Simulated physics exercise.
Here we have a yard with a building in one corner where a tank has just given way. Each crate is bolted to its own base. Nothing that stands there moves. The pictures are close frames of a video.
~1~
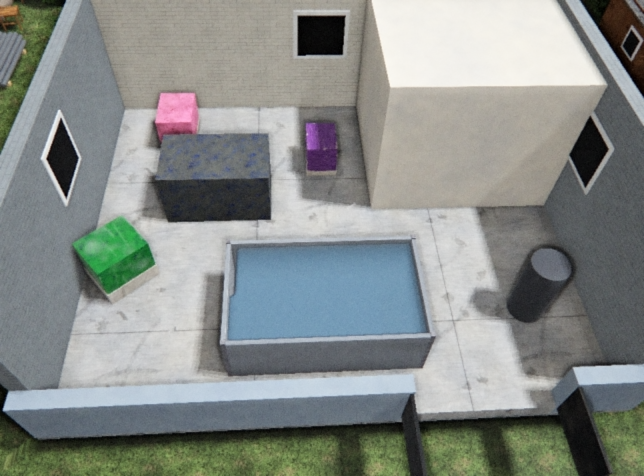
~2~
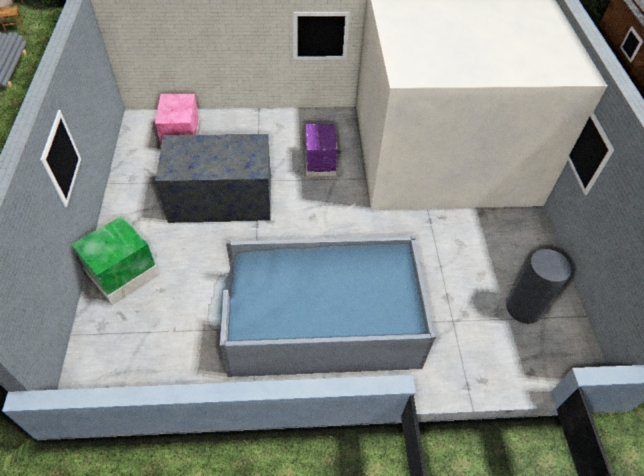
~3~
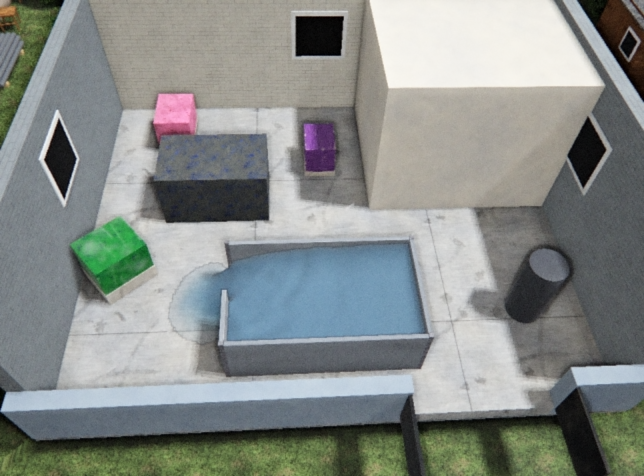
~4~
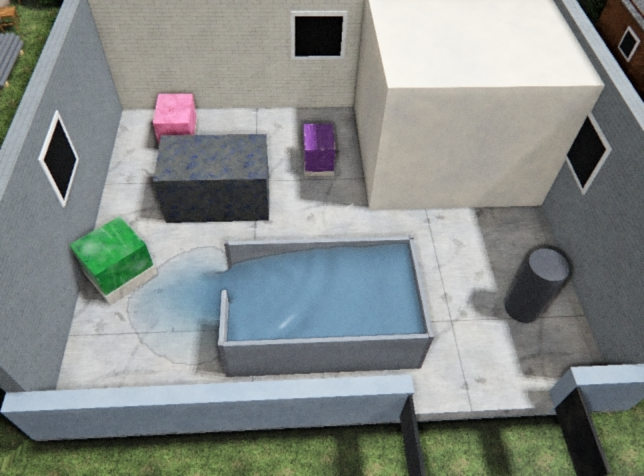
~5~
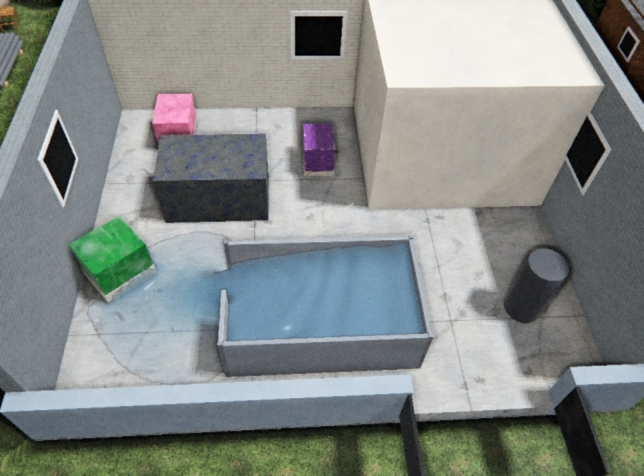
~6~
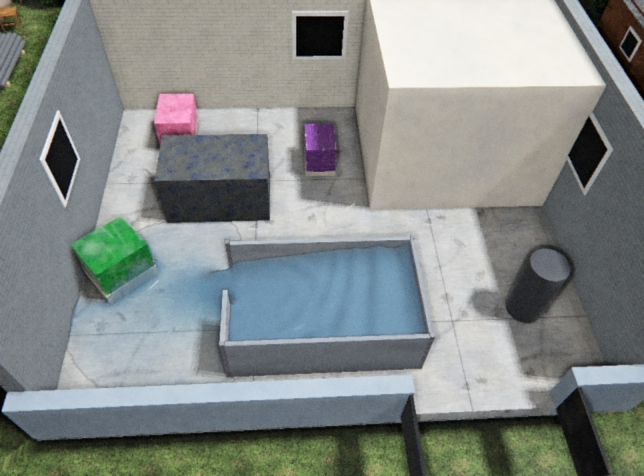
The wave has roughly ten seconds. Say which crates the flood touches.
In the end: The green crate gets wet; the pink crate gets wet; the purple crate gets wet.
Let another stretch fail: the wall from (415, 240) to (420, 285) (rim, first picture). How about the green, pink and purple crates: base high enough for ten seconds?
In short: Green escapes it; pink stays dry; purple keeps dry.
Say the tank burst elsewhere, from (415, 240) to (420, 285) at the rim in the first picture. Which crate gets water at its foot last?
It is the pink one.
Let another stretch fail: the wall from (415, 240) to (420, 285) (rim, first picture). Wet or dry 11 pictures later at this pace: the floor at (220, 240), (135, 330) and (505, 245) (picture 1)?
In turn: No water, not flooded, wet.
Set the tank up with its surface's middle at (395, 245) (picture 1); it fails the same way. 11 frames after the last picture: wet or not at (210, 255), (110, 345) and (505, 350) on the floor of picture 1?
As listed: Under water, covered, clear.
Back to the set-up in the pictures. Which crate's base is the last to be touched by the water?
The purple crate.
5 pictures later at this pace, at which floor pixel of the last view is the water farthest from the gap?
Around (110, 170).
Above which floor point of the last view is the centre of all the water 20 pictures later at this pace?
Near (235, 297).
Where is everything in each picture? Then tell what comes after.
The first picture shows the tank at (325, 289) is whole and still.
In the second picture, water pours out at (234, 292) and has run to a hidden place.
In the third picture, the front is at (176, 318), out from the gap at (232, 292).
In the fourth picture, the front is at (132, 309), out from the gap at (232, 293).
In the fifth picture, the front is at (95, 310), out from the gap at (232, 293).
In the sixth picture, water pours out at (233, 293) and has run to (70, 340).
A moment on, water covers 20 % of the floor; the green crate water round its plinth, the pink crate not reached, the purple crate not reached.
Next, water covers 30 % of the floor; the green crate water round its plinth, the pink crate water round its plinth, the purple crate not reached.
Then, water covers 50 % of the floor; the green crate water round its plinth, the pink crate water round its plinth, the purple crate not reached.
Later, water covers 85 % of the floor; the green crate water round its plinth, the pink crate water round its plinth, the purple crate water round its plinth.
In the end, water covers 100 % of the floor; the green crate was topped, the pink crate was topped, the purple crate was topped.
